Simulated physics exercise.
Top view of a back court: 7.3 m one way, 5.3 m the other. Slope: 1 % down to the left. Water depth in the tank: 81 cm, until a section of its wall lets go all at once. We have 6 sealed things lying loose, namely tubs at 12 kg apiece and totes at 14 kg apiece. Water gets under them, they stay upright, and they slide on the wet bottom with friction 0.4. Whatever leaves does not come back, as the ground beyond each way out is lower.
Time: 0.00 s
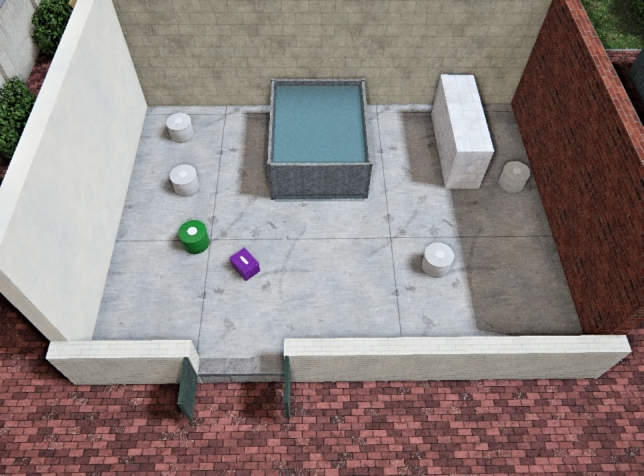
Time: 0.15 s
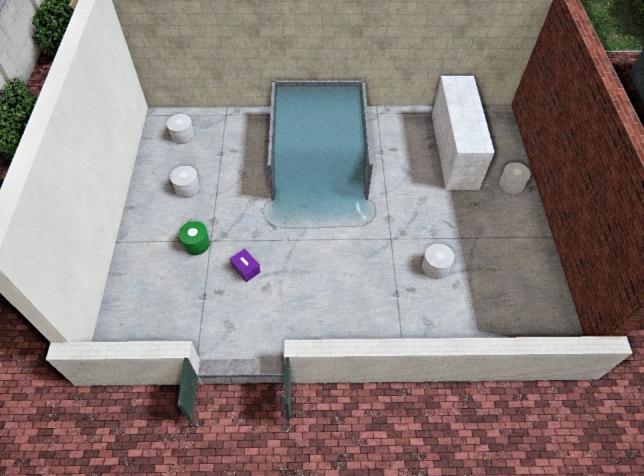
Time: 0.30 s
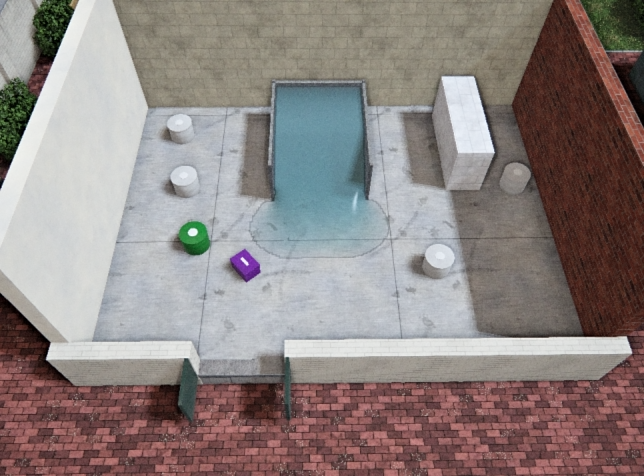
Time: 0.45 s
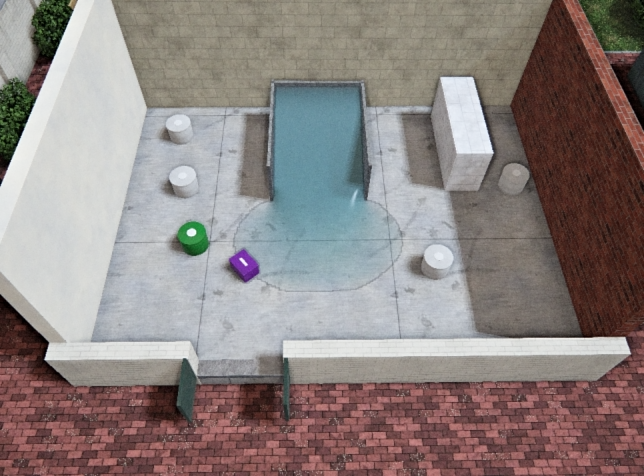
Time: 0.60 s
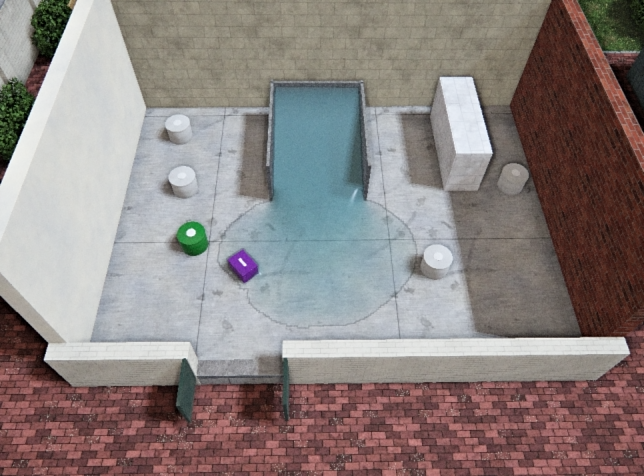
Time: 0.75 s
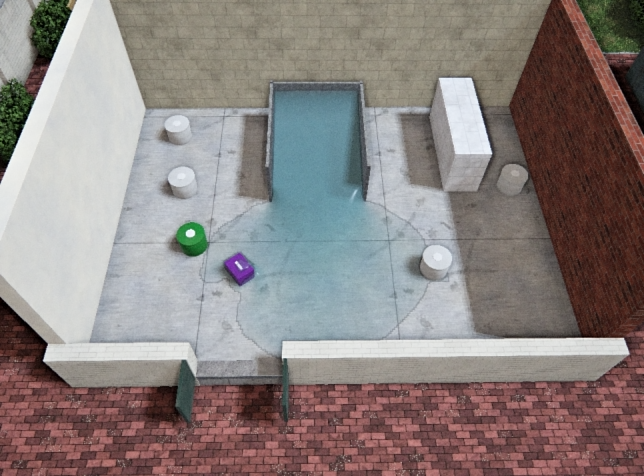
Water pours from the open front of a raised tank against the back wall of a walled court, forming a small pool on the paving. The sheet widens toward the front wall, passing a purple block and reaching a pale cylinder at right, and the purple block shifts slightly left while the green tub stays put.
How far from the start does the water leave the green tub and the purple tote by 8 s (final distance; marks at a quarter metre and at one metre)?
Result - green tub: Almost no movement; purple tote: Large displacement.
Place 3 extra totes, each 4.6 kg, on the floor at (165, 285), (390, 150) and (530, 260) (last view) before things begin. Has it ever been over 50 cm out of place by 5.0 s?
In order: Above it, below it, above it.
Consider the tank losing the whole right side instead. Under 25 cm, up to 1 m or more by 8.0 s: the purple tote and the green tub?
The purple tote would move somewhat and the green tub would remain almost still.
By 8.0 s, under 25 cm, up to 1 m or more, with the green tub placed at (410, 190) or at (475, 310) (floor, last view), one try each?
Nearly still; swept far.
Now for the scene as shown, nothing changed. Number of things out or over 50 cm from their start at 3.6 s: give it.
I get 2.
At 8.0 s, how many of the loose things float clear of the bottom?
The count is 2.
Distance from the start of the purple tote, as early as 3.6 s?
It has shifted about 200 cm.
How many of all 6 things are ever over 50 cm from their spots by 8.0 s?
My count gives 3.
After 1.6 s the green tub is near (191, 234), 0.0 m from its start, aground; the purple tote is near (172, 321), 1.4 m from its start, aground; 0 of 6 are out; 0 afloat.
After 3.6 s the green tub is near (191, 234), 0.0 m from its start, aground; the purple tote is near (122, 264), 1.9 m from its start, aground; 0 of 6 are out; 1 afloat.
After 5.6 s the green tub is near (191, 234), 0.0 m from its start, aground; the purple tote is near (173, 193), 1.9 m from its start, aground; 0 of 6 are out; 2 afloat.
After 8.0 s the green tub is near (191, 234), 0.0 m from its start, aground; the purple tote is near (174, 191), 1.9 m from its start, aground; 0 of 6 are out; 2 afloat.
